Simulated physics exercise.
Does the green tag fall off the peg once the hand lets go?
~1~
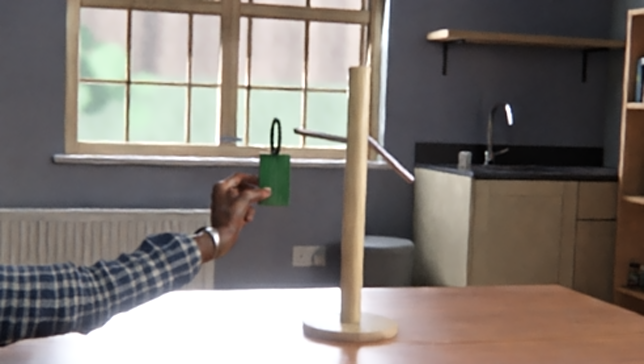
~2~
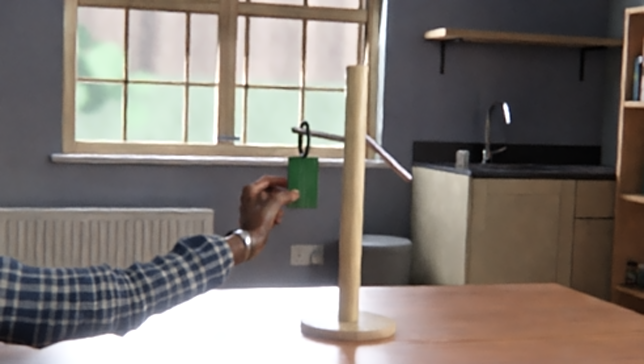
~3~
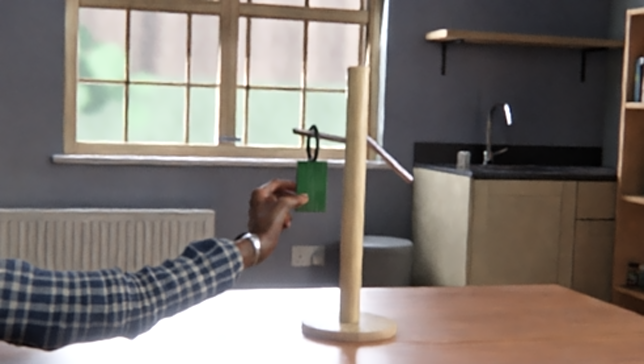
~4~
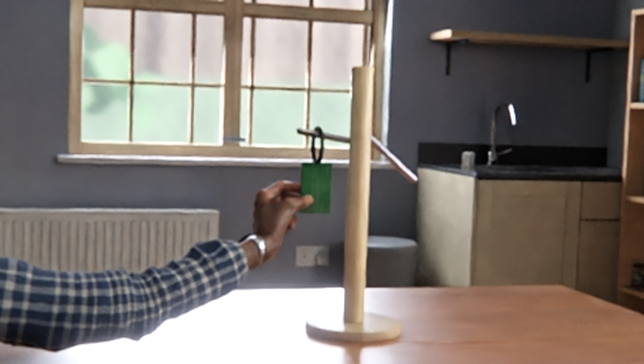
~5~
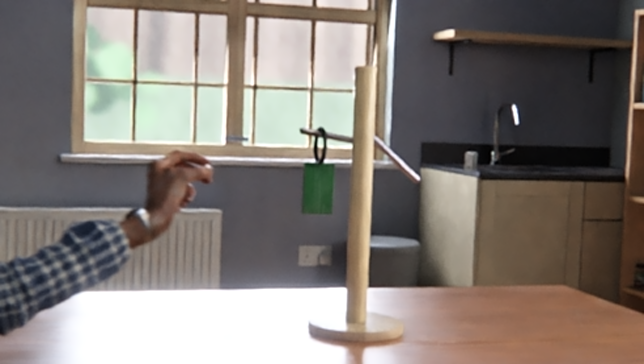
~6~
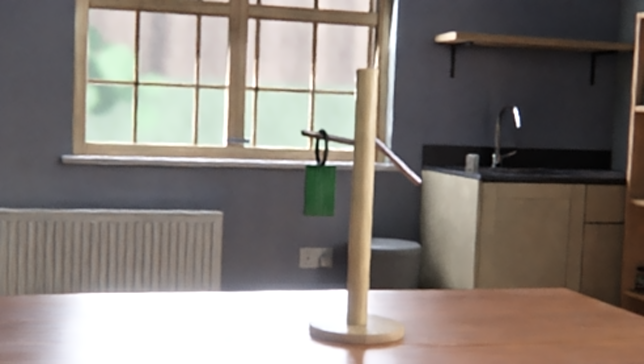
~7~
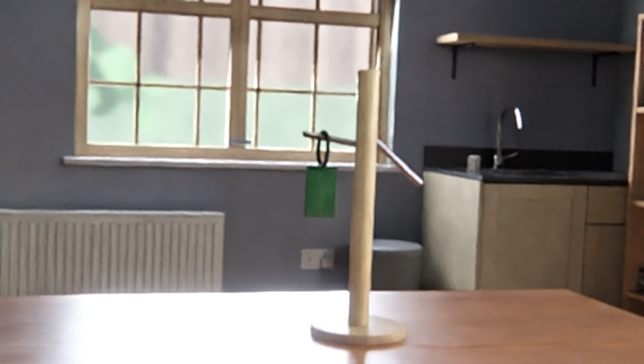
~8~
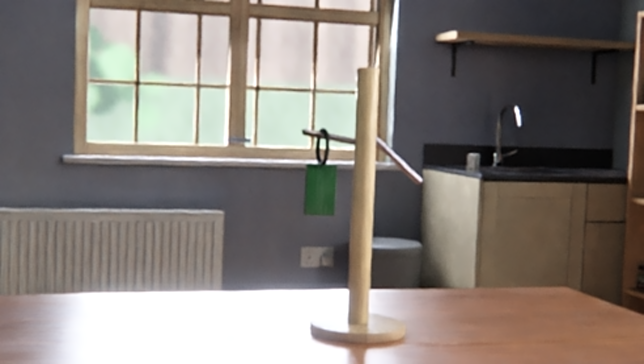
No, the green tag stays hooked on the peg after the hand draws away.
